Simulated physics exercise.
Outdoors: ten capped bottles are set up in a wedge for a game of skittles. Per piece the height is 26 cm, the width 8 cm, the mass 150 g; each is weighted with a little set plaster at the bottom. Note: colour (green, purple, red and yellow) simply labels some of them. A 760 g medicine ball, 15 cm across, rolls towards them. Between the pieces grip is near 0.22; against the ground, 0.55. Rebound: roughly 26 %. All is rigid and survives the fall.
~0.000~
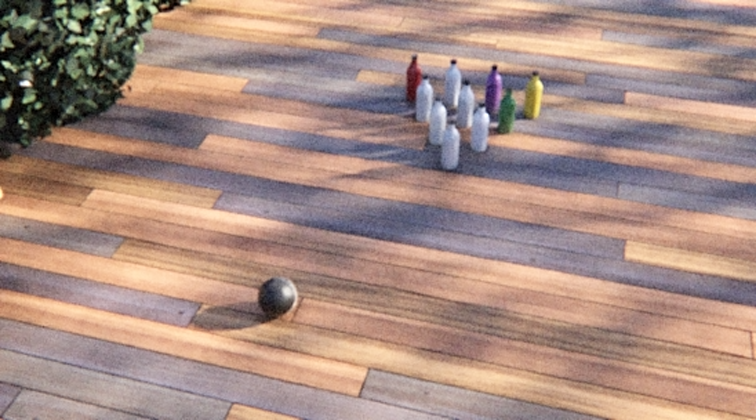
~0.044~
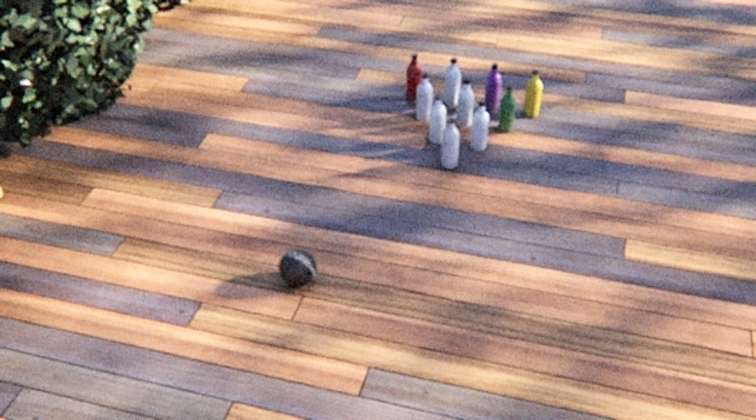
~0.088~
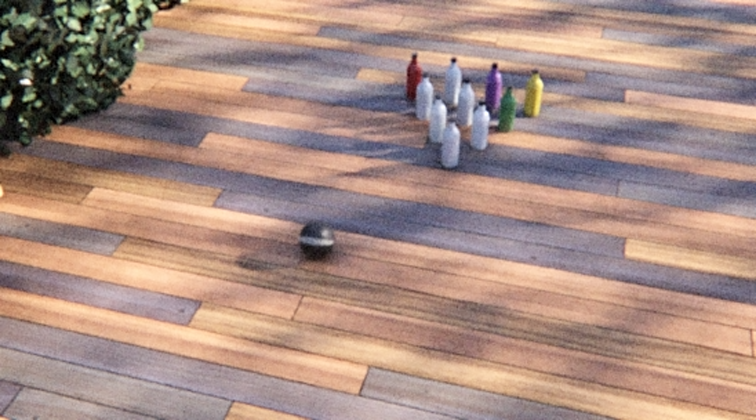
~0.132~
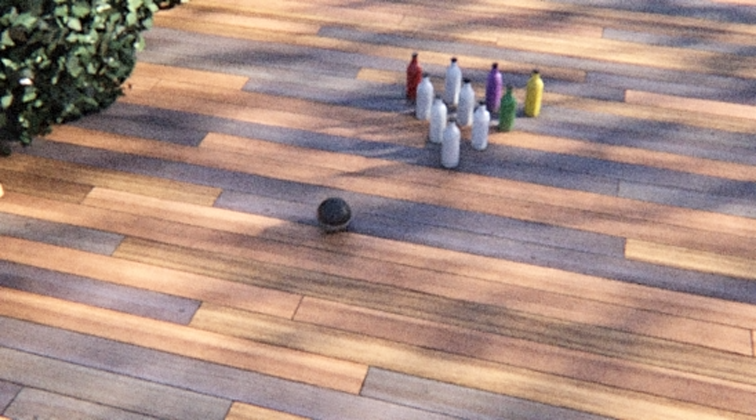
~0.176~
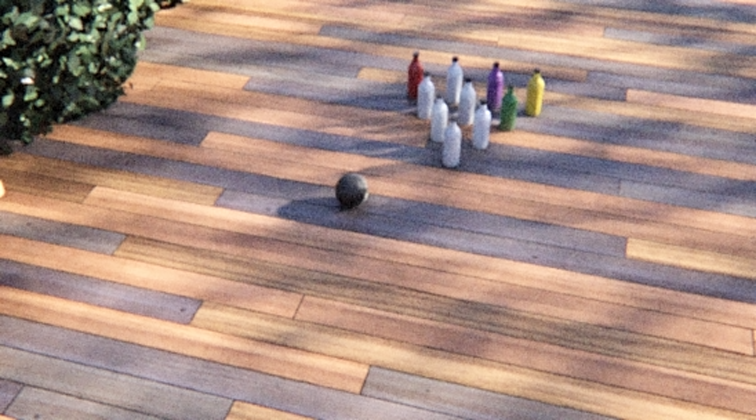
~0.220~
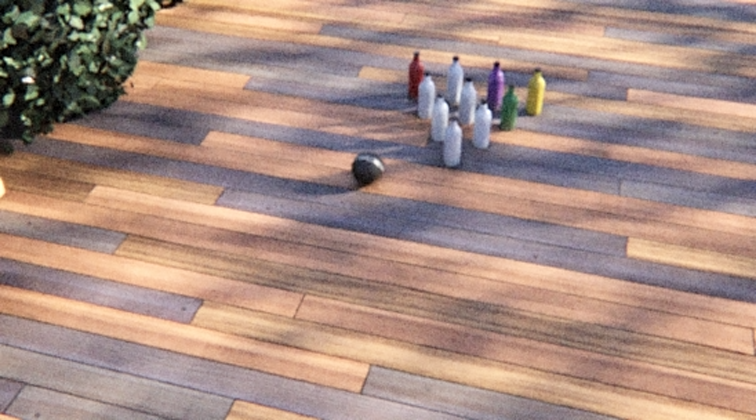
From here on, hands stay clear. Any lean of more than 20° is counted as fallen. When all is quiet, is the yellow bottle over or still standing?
Once things settle, I'd say it holds up.
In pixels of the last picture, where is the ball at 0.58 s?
Check around pixel (439, 53).
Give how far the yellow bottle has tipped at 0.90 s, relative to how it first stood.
Close to 0° of tilt compared with the start.
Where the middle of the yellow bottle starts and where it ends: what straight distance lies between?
Roughly 0 centimetres.
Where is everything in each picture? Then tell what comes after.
In the first frame (each place is the centre of the face we see best), ball (277, 297) 1.13 m before the front row; yellow bottle (538, 96); red bottle (412, 80); green bottle (508, 113); all in place.
Ball (298, 267) 96 cm before the front row; yellow bottle (538, 96), in the second frame.
Ball (317, 239) 78 cm before the front row; yellow bottle (538, 95), in the third frame.
Ball (334, 214) 61 cm before the front row; yellow bottle (538, 95), in the fourth frame.
Ball (352, 190) 43 cm before the front row; yellow bottle (539, 94), in the fifth frame.
Ball (368, 168) 26 cm before the front row; yellow bottle (540, 93); red bottle (414, 77); green bottle (510, 110); all in place, in the sixth frame.
By 0.46 s, ball still moving; 3 of the 10 bottles over; yellow bottle unmoved; red bottle tilted 54°.
By 0.58 s, ball still moving; 3 of the 10 bottles over; yellow bottle unmoved; red bottle on its side.
By 0.90 s, ball still moving; 3 of the 10 bottles over; yellow bottle unmoved; red bottle tilted 59°.
When it is over (1.4 s), ball rolling away; 3 of the 10 bottles over; yellow bottle unmoved; red bottle lying flat; green bottle unmoved. In pixels of the last frame, middles, yellow bottle near (536, 90).
